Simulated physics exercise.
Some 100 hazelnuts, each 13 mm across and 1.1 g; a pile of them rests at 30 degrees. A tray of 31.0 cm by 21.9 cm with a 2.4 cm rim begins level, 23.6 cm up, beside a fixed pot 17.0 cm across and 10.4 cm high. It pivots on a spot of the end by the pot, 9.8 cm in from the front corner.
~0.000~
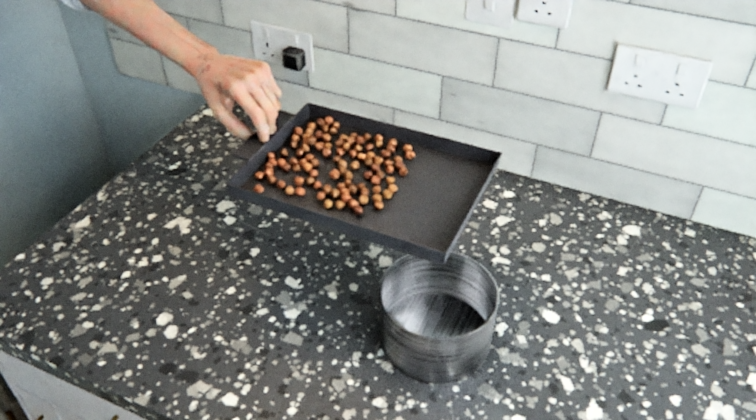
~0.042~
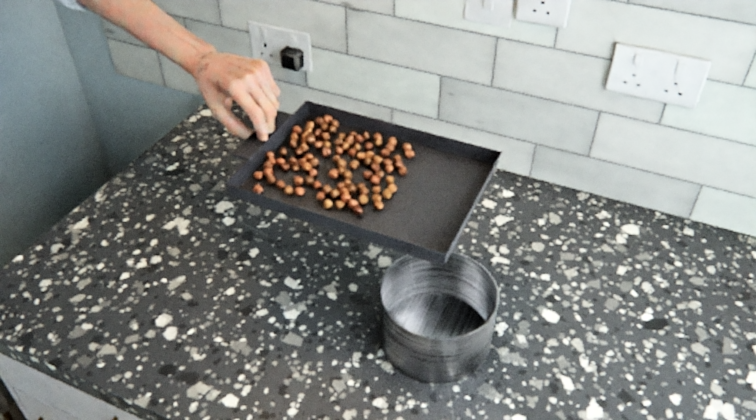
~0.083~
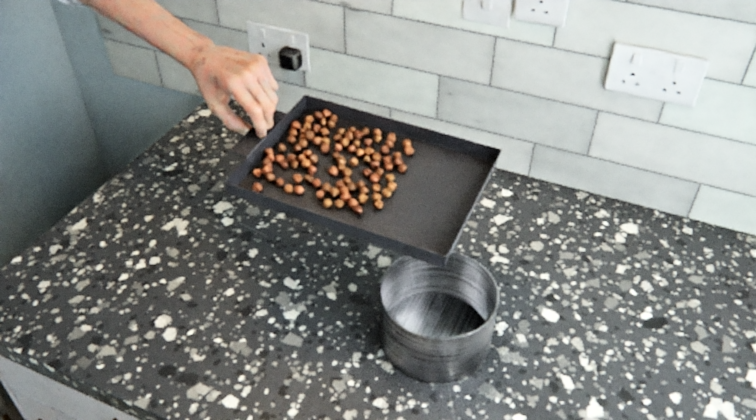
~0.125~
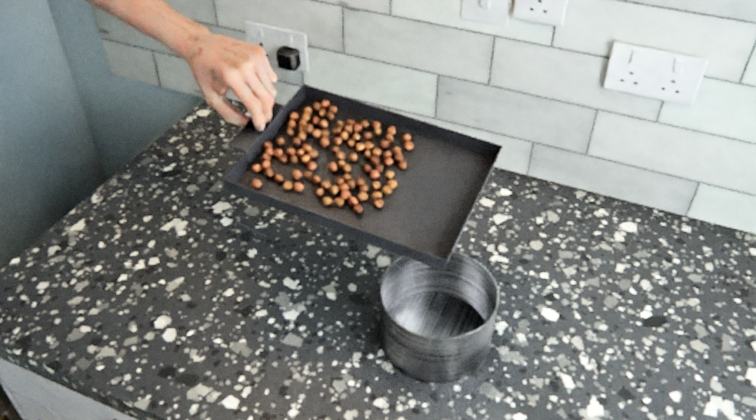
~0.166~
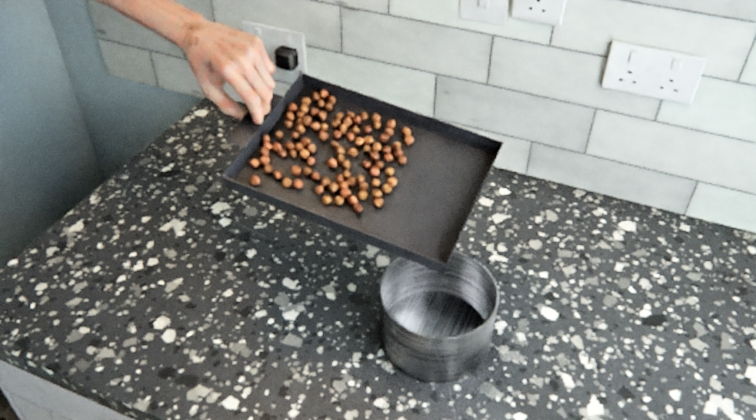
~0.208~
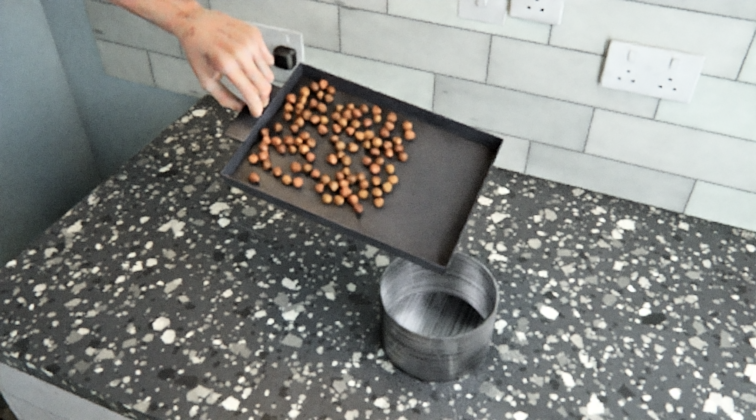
On a speckled dark countertop against a pale tiled wall, a hand holds the left end of a dark tray of hazelnuts, with a round grey pot standing below its right end. The hand slowly raises that left end, so the tray slopes gently down toward the pot while the nuts stay loosely clustered.
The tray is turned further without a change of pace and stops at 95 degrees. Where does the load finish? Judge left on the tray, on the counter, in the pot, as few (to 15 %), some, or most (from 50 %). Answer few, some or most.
Tray few, counter some, pot most.
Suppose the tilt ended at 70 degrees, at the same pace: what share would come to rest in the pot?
In that case some 10 per cent.
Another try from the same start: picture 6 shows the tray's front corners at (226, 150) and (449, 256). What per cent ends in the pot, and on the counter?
Pot 25, counter 75.
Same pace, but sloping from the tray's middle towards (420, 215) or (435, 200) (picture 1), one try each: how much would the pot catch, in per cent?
Some 25 and 10 per cent.
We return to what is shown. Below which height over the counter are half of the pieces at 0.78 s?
Some 20 cm.
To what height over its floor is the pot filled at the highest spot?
Roughly 1.5 cm.
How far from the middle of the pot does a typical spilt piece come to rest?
Roughly 24 cm.
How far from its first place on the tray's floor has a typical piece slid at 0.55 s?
About 12 cm.
After 0.55 s, tilt 55 degrees; the tray holds 100 %, the pot 0 %.
After 0.78 s, tilt 81 degrees; the tray holds 70 %, the pot 5 %.
After 1.12 s, tilt 95 degrees; the tray holds 25 %, the pot 40 %.
In the end, at 2.5 s, tray 0 %, counter 35 %, pot 65 %.
